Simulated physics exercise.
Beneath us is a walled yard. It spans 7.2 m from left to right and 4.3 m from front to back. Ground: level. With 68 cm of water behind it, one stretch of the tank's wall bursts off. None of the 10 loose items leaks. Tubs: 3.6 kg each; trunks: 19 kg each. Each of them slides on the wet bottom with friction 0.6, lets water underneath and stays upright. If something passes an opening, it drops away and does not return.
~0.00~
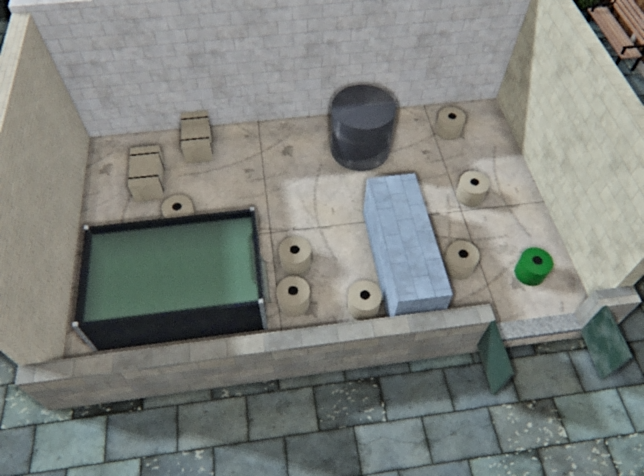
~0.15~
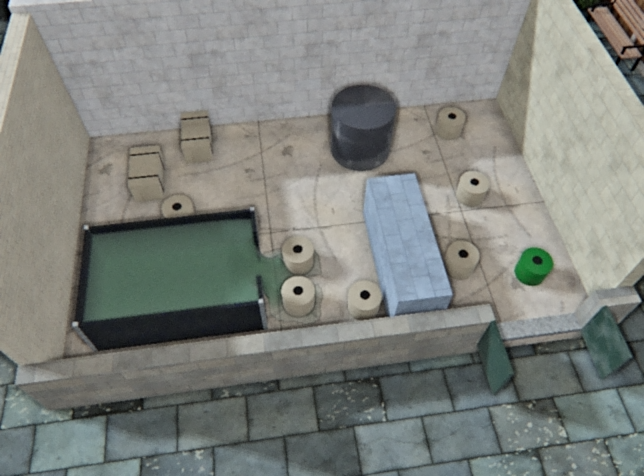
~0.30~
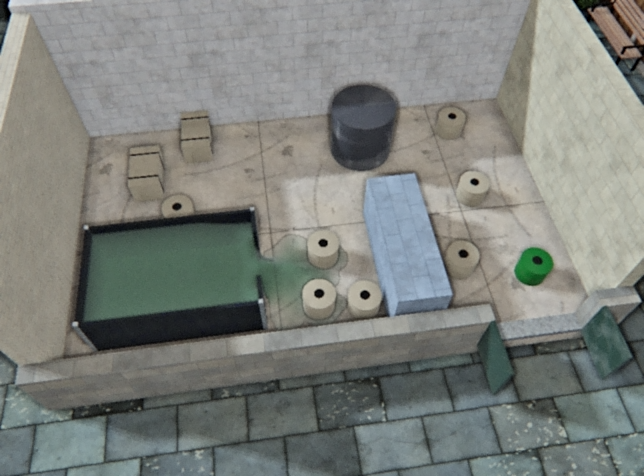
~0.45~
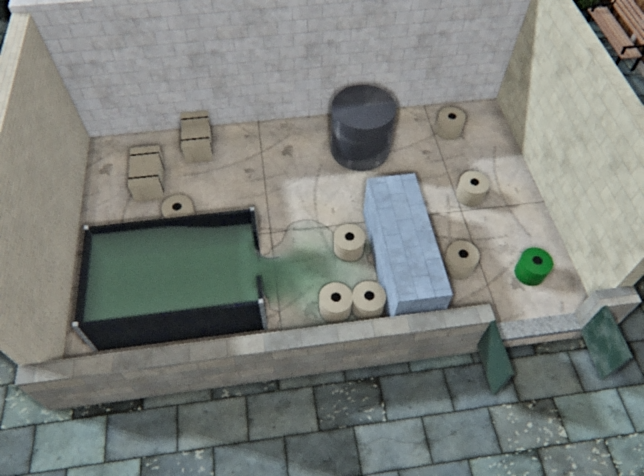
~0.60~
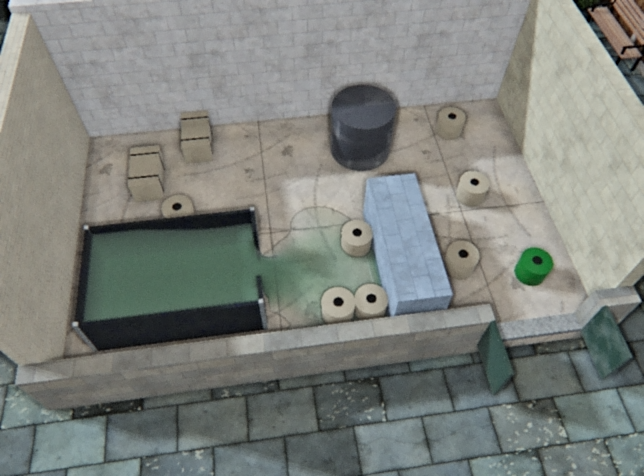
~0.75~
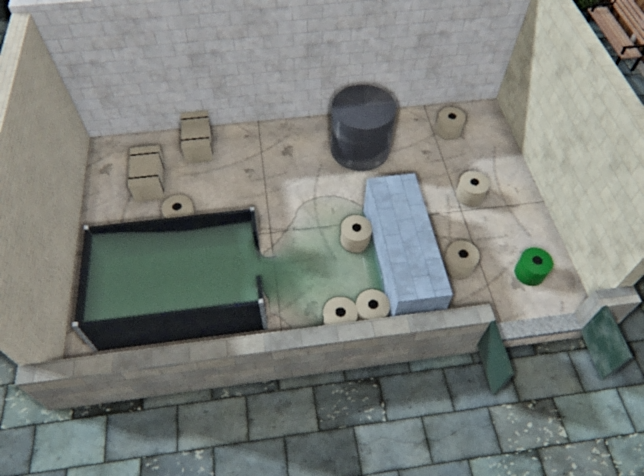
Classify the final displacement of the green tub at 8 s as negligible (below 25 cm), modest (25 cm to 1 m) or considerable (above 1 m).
Modest.
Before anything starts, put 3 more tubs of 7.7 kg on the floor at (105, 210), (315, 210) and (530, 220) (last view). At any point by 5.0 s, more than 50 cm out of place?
Listed order gives within the limit, above the limit, within the limit.
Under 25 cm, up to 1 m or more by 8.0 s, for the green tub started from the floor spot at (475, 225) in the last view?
What happens is that it drifts a modest way.
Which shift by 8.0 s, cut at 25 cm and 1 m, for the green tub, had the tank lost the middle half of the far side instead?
With that failure, the green tub lands a long way off.
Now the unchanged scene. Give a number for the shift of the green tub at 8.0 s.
60 centimetres.
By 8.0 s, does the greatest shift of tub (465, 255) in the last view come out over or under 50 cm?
Verdict: Never crossed the line.
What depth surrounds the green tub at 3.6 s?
I'd put it at about 2 cm.
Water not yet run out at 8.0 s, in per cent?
Still held: Near 98 %.
After 1.6 s the green tub is near (537, 261), 0.0 m from its start, aground; 0 of 10 are out; 3 afloat.
After 3.6 s the green tub is near (540, 258), 0.1 m from its start, aground; 0 of 10 are out; 3 afloat.
After 5.6 s the green tub is near (544, 260), 0.1 m from its start, afloat; 0 of 10 are out; 7 afloat.
After 8.0 s the green tub is near (565, 301), 0.7 m from its start, afloat; 0 of 10 are out; 10 afloat.
